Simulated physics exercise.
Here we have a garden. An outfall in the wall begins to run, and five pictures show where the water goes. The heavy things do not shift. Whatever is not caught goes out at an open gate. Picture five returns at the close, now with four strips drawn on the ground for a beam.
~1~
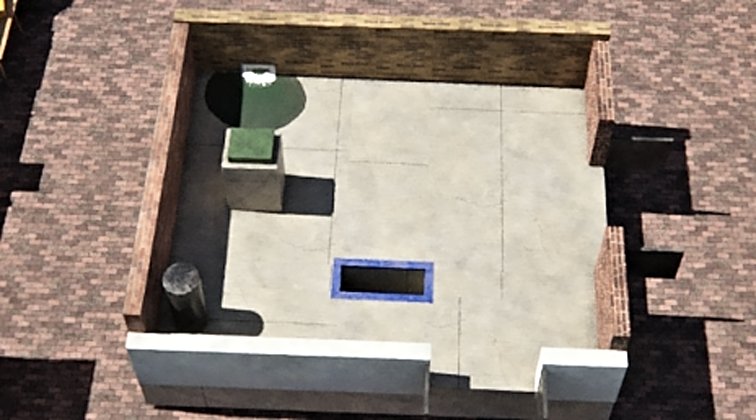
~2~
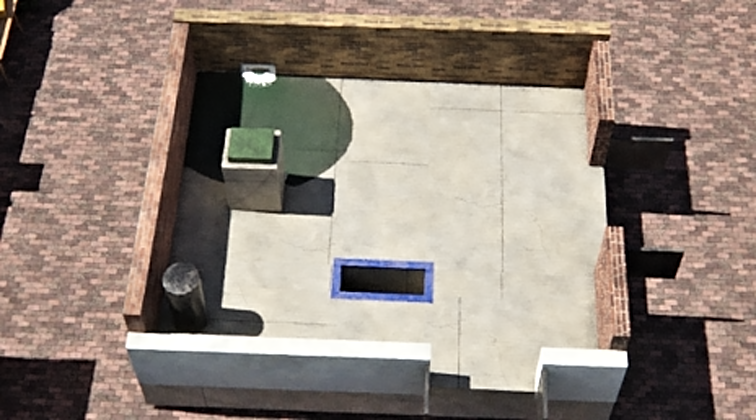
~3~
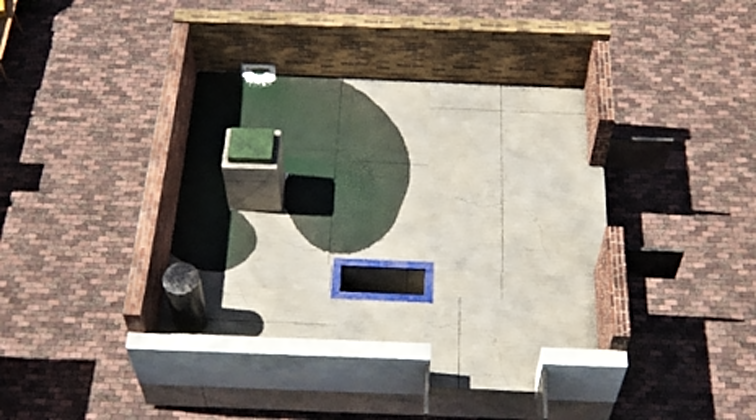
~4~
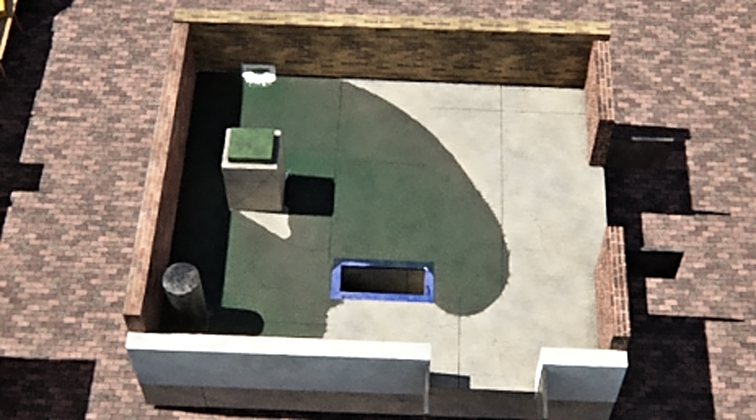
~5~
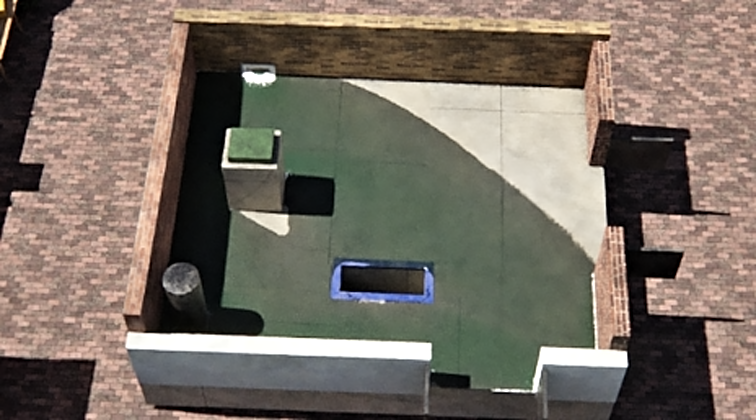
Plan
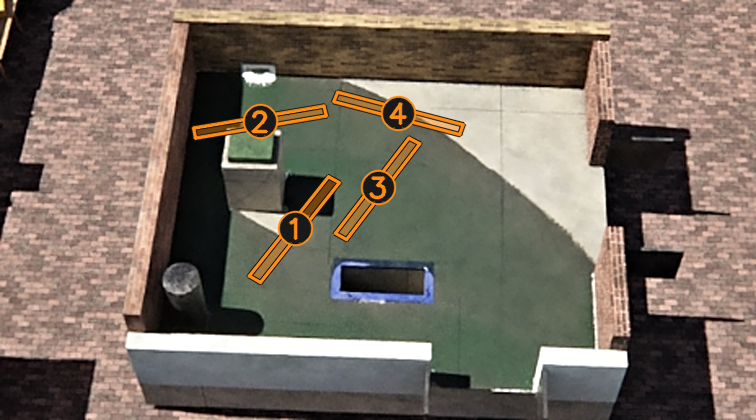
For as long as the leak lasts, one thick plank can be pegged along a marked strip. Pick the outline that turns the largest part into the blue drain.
4.
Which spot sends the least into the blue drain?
It is 2.
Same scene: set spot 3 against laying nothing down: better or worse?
Spot 3 is worse.
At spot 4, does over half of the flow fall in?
No.
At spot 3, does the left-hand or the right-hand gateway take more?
The left one.
In orange, 1 from (254, 279) to (333, 179); 2 from (194, 133) to (325, 110); 3 from (340, 236) to (414, 140); 4 from (335, 96) to (461, 129).
With 1, about 10 % of the stream goes into the blue drain, about 90 % out by the gates.
With 2, about 2 % of the stream goes into the blue drain, about 98 % out by the gates.
With 3, about 11 % of the stream goes into the blue drain, about 89 % out by the gates.
With 4, about 26 % of the stream goes into the blue drain, about 74 % out by the gates.
